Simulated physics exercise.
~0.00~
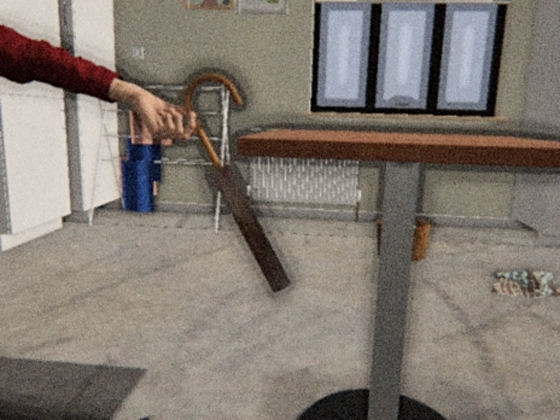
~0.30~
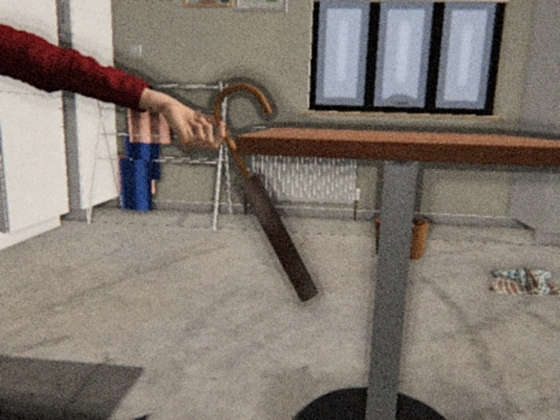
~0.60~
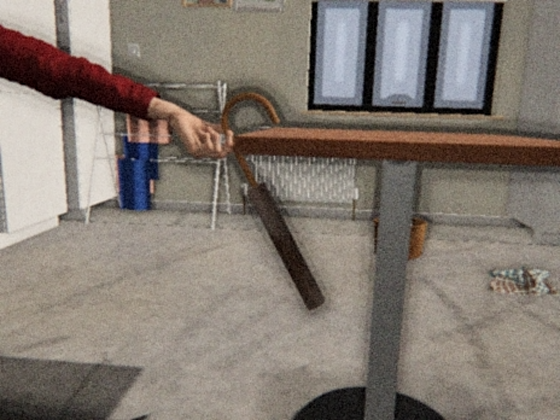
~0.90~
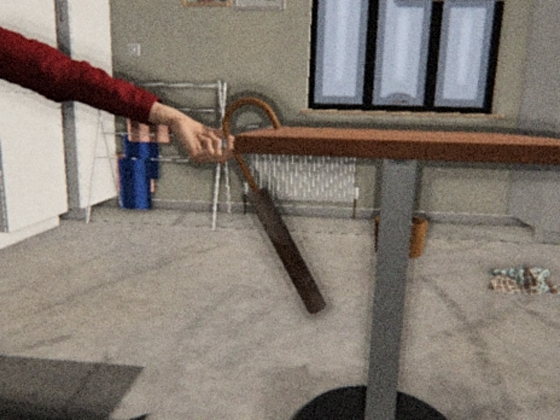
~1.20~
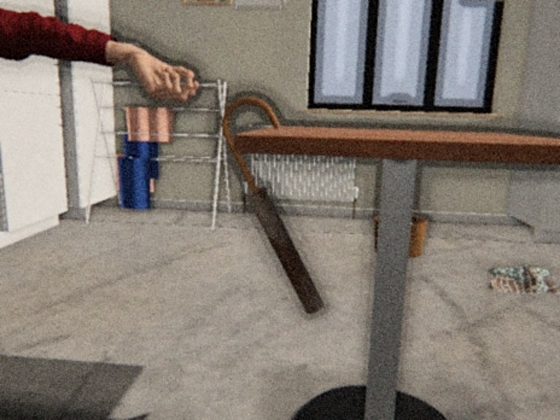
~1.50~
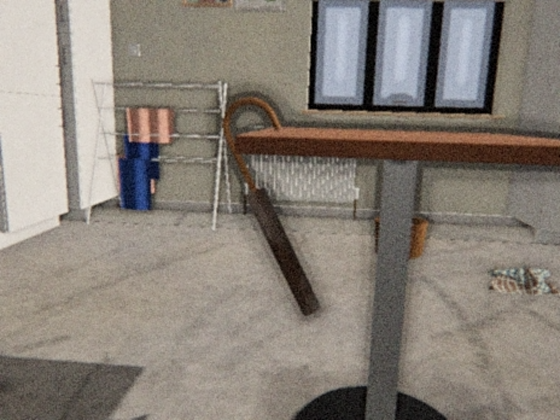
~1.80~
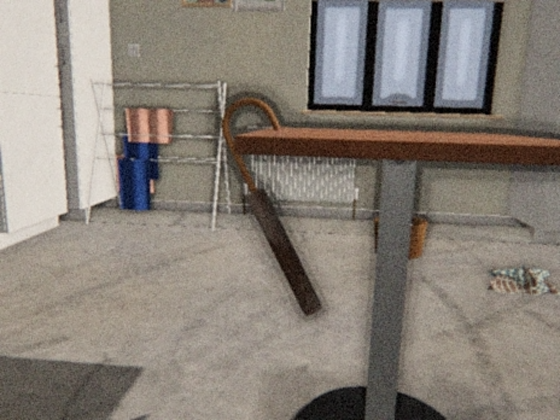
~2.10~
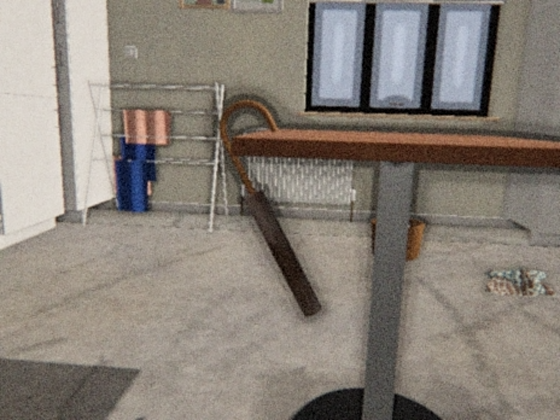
A hand in a dark red sleeve reaches in from the left, holding a brown umbrella with a hooked handle, in a grey-floored room seen from a slightly swaying view. A reddish-brown table top on a grey post stands at right, with a drying rack holding pink and blue cloths behind at left and a dark-framed window beyond. The hand carries the umbrella right and slightly down until its hook meets the table's left edge. It then lets go and draws back out of view at left. The umbrella stays hooked on the edge, hanging at a slant without falling.
